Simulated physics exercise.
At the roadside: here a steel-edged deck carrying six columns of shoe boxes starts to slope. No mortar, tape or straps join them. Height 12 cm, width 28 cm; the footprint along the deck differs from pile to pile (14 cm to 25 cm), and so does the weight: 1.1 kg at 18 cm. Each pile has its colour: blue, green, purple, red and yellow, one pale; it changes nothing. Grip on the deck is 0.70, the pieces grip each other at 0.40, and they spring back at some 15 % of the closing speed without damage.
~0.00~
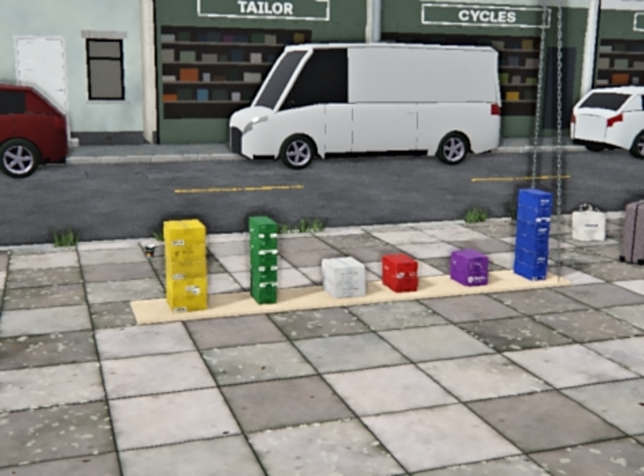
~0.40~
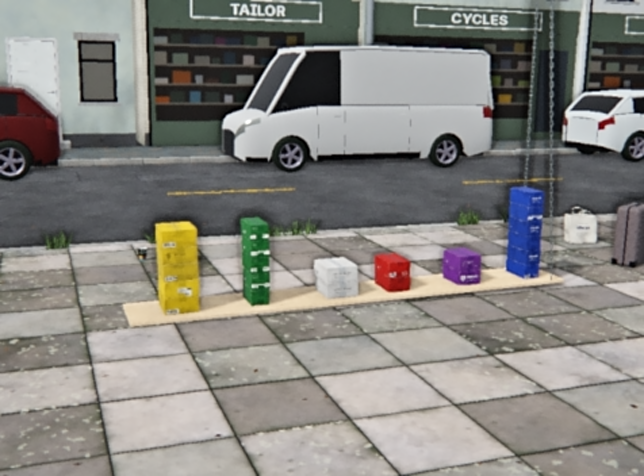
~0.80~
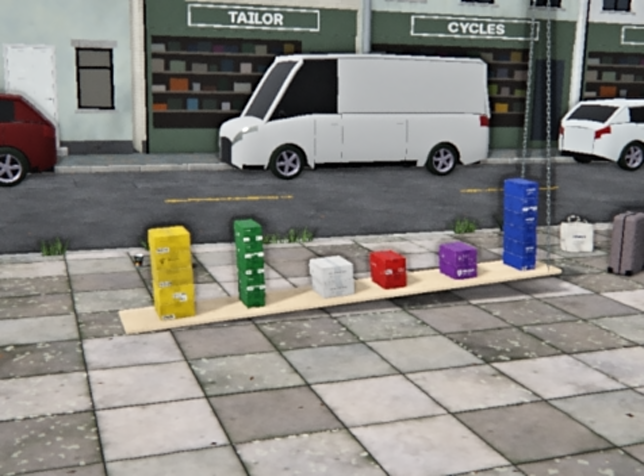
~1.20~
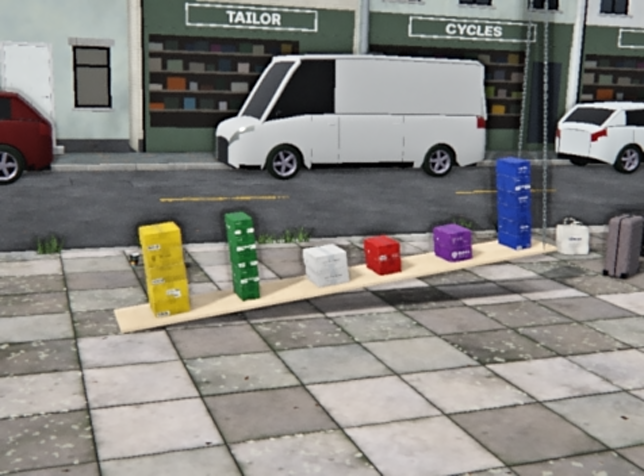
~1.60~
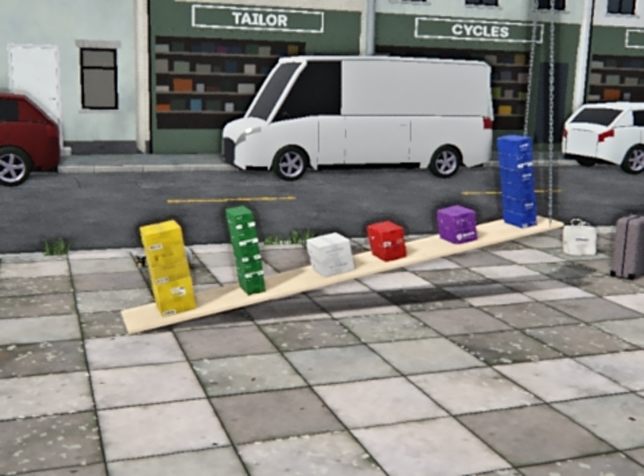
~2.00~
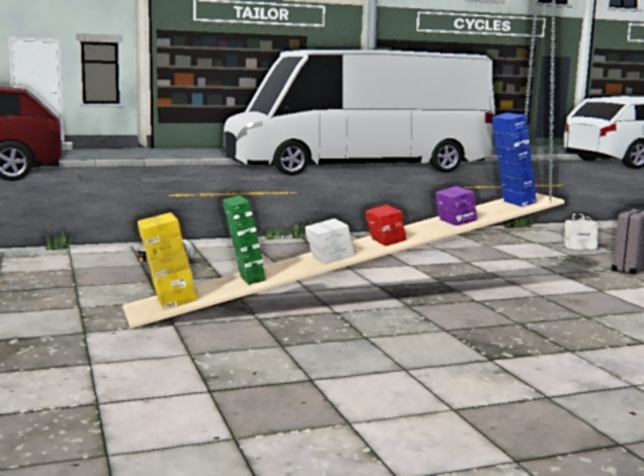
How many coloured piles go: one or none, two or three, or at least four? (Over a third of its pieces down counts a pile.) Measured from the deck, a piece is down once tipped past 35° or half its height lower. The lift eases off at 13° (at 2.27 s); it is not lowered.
Lost: Upwards of three.
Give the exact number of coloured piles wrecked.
5 of them.
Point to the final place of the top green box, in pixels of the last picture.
At about (160, 278).
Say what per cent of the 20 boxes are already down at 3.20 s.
At that moment 60 per cent.
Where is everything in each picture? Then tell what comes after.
In the first picture (places mark the middle of the side facing us; leans and shifts are taken against what carries them), middle of the deck's edge (376, 301) slope 0°; top blue box (528, 199); top purple box (478, 265); the rest undisturbed.
The second picture shows middle of the deck's edge (369, 301) slope 1°; top yellow box (179, 239).
The third picture shows middle of the deck's edge (365, 299) slope 3°; top yellow box (172, 244).
The fourth picture shows middle of the deck's edge (360, 286) slope 7°; top green box (244, 228).
The fifth picture shows middle of the deck's edge (365, 274) slope 10°; top blue box (507, 147).
The sixth picture shows middle of the deck's edge (365, 259) slope 12°; top blue box (502, 126) shifted 18 mm; top green box (242, 212); 3 disturbed, none down.
After 2.40 s, slope 13°; none of the 20 other boxes down, 9 disturbed; top blue box leaning 18°; top green box shifted 22 mm.
After 2.76 s, slope 13°; 6 of the 20 other boxes down; top blue box upside down; top green box leaning 14°.
After 3.20 s, slope 13°; 12 of the 20 other boxes down; top blue box on its side; top purple box leaning 59°, 7 cm lower.
After 3.66 s, slope 13°; 17 of the 20 other boxes down; top purple box on its side; top red box on its side.
At rest (4.5 s), slope 13°; 17 of the 20 other boxes down; top yellow box upside down; top purple box on its side. Wrecked, blue, green, purple, red and yellow. As the last picture would show them, middles, top yellow box near (18, 319), top purple box near (419, 216).
